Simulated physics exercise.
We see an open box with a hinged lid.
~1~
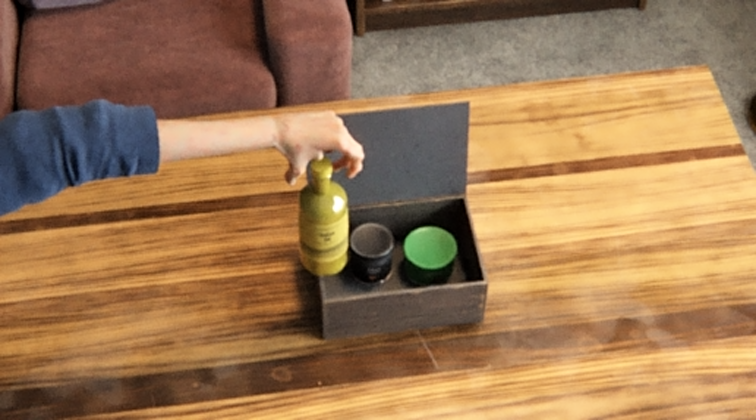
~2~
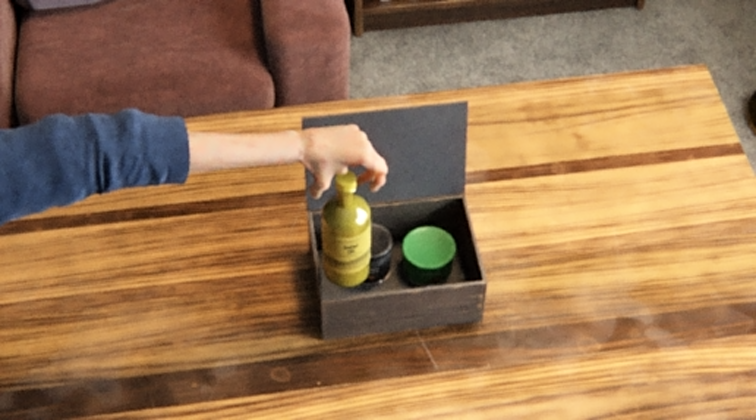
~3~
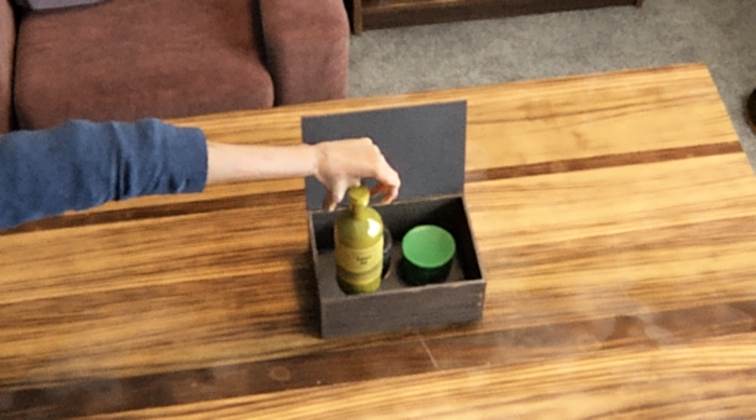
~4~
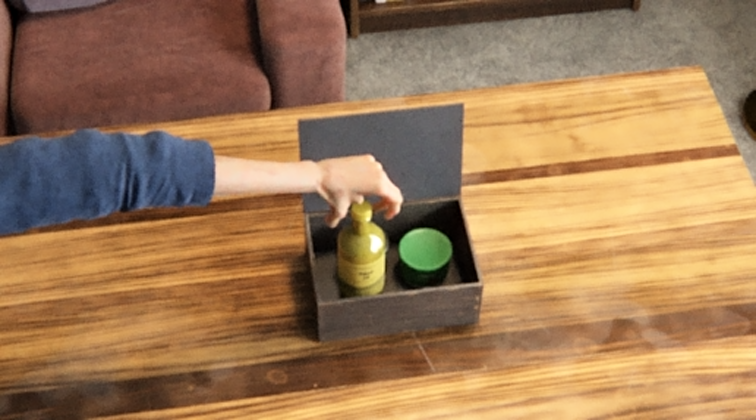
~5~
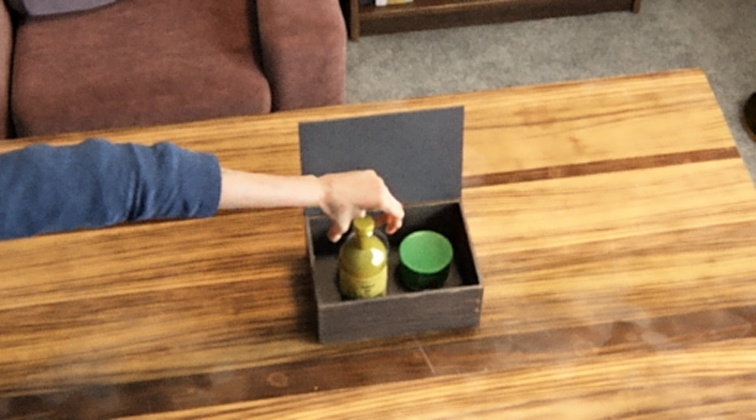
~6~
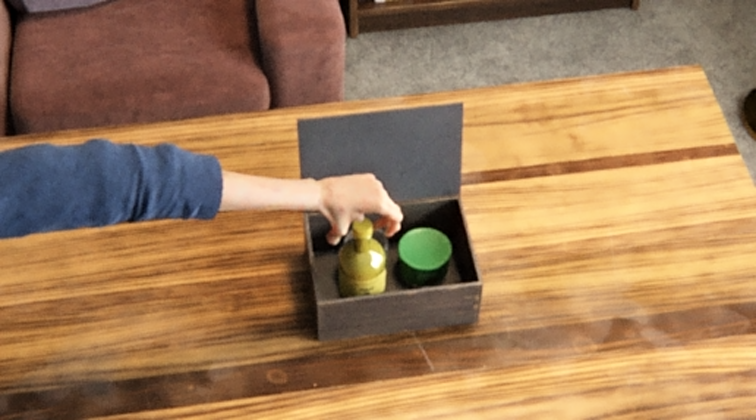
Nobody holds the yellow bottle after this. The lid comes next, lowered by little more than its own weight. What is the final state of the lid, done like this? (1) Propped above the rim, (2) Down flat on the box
1, propped above the rim.
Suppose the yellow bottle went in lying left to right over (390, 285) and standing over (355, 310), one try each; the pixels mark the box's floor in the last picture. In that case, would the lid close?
Lid: First try closed, second try open.
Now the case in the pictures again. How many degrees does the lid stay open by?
Angle above rim: About 45°.
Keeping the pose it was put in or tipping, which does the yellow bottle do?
By the end it has kept its angle.
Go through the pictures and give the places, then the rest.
The first frame shows still above its spot; yellow bottle (323, 213); black tin (371, 255).
The second frame shows still above its spot; yellow bottle (346, 225).
The third frame shows still above its spot; yellow bottle (359, 237).
The fourth frame shows still above its spot; yellow bottle (361, 252).
The fifth frame shows still above its spot; yellow bottle (363, 265).
The sixth frame shows put in, still held; yellow bottle (362, 268).
Then, 1.20 s past the last view, lid starting down.
Then, 1.70 s past the last view, lid 47° above the rim.
Then, 3.80 s past the last view, yellow bottle resting near (362, 267).
Finally, lid 47° above the rim; all 3 still in place. Final places as the last picture's camera would see them, yellow bottle near (361, 265).
